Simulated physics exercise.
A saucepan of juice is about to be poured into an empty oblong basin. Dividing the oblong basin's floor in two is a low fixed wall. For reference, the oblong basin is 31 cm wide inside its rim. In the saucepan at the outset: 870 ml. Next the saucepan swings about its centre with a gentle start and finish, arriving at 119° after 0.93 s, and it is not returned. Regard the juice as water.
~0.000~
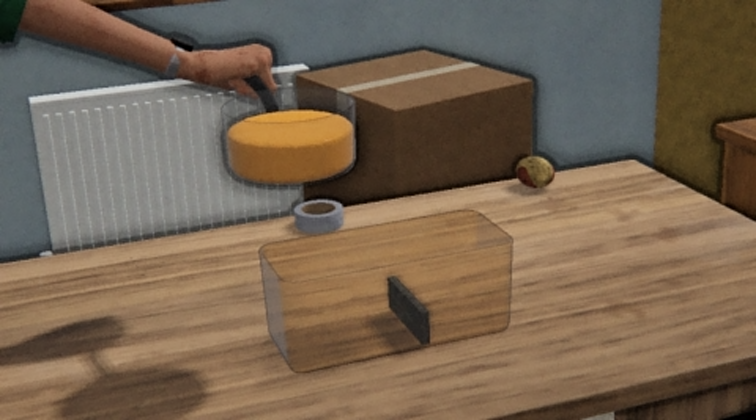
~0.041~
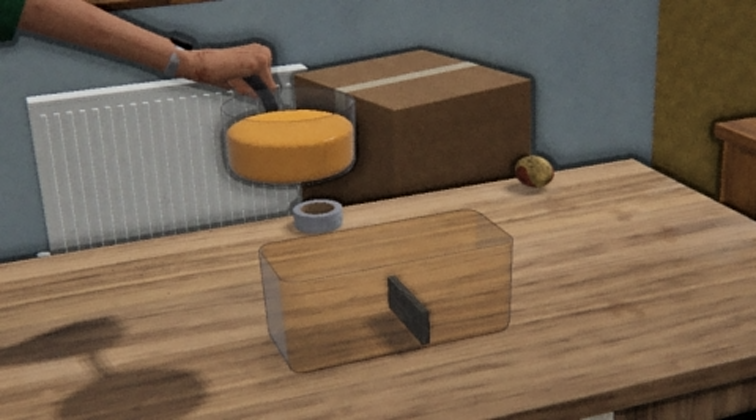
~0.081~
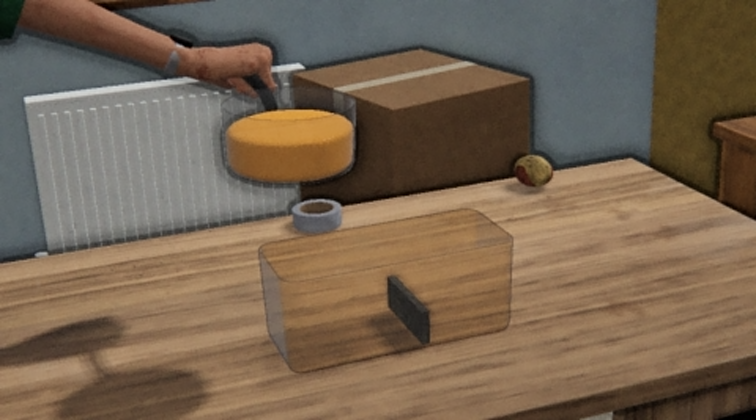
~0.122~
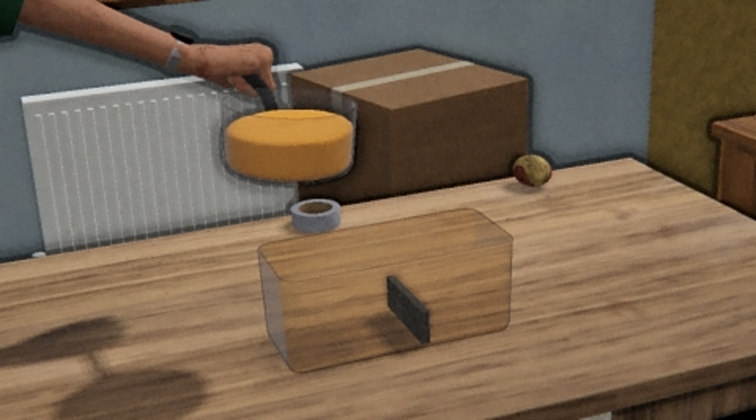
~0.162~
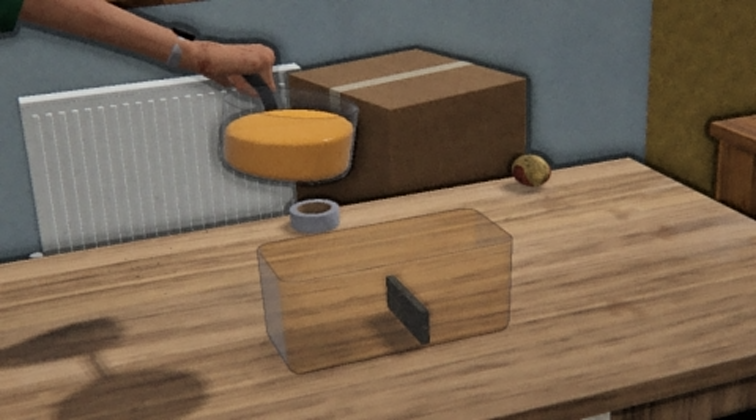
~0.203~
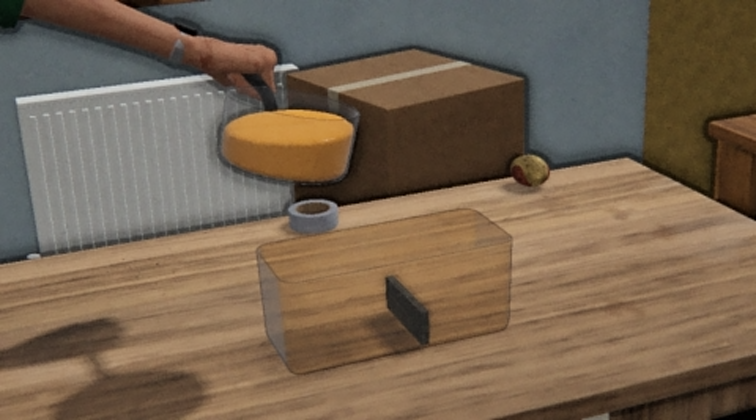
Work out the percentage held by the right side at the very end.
I would put it at 34 per cent.
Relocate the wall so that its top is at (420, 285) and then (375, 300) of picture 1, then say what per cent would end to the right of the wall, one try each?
Around 15 and 70 percent, in that order.
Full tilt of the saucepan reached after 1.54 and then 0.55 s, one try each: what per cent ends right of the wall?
Try 1: Approx. 50 %; try 2: Approx. 25 %.
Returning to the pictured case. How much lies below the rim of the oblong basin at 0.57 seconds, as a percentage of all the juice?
I'd put it near 8 percent.
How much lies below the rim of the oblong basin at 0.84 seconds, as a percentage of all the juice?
The fraction sits near 84 in a hundred.
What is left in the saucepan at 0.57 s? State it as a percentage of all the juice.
I'd estimate some 50 % remains.
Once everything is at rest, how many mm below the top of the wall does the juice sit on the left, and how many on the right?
Left about 22 mm, while the right is about 26 mm.
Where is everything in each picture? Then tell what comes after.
Tilt 0°; pouring edge (350, 98); surface from (227, 135) to (348, 119); the oblong basin's rim runs from (270, 266) to (495, 226); the wall's top is at (408, 295), in the first frame.
Tilt 1°; pouring edge (350, 98); surface from (227, 135) to (348, 118), in the second frame.
Tilt 2°; pouring edge (351, 99); surface from (227, 134) to (348, 118), in the third frame.
Tilt 5°; pouring edge (352, 101); surface from (226, 134) to (347, 118), in the fourth frame.
Tilt 9°; pouring edge (353, 105); surface from (225, 133) to (348, 119), in the fifth frame.
Tilt 13°; pouring edge (354, 111); surface from (224, 133) to (348, 119), in the sixth frame.
By 0.57 s the tilt is 80° and 49 per cent is still to pour, 4 is left of the wall and 4 right of it.
By 0.84 s the tilt is 116° and 5 per cent is still to pour, 49 is left of the wall and 36 right of it.
By 1.12 s the tilt is 119° and 0 per cent is still to pour, 64 is left of the wall and 34 right of it.
By 1.43 s the tilt is 119° and 0 per cent is still to pour, 64 is left of the wall and 34 right of it.
At rest 64 per cent lies left of the wall, 34 right of it and 2 outside.
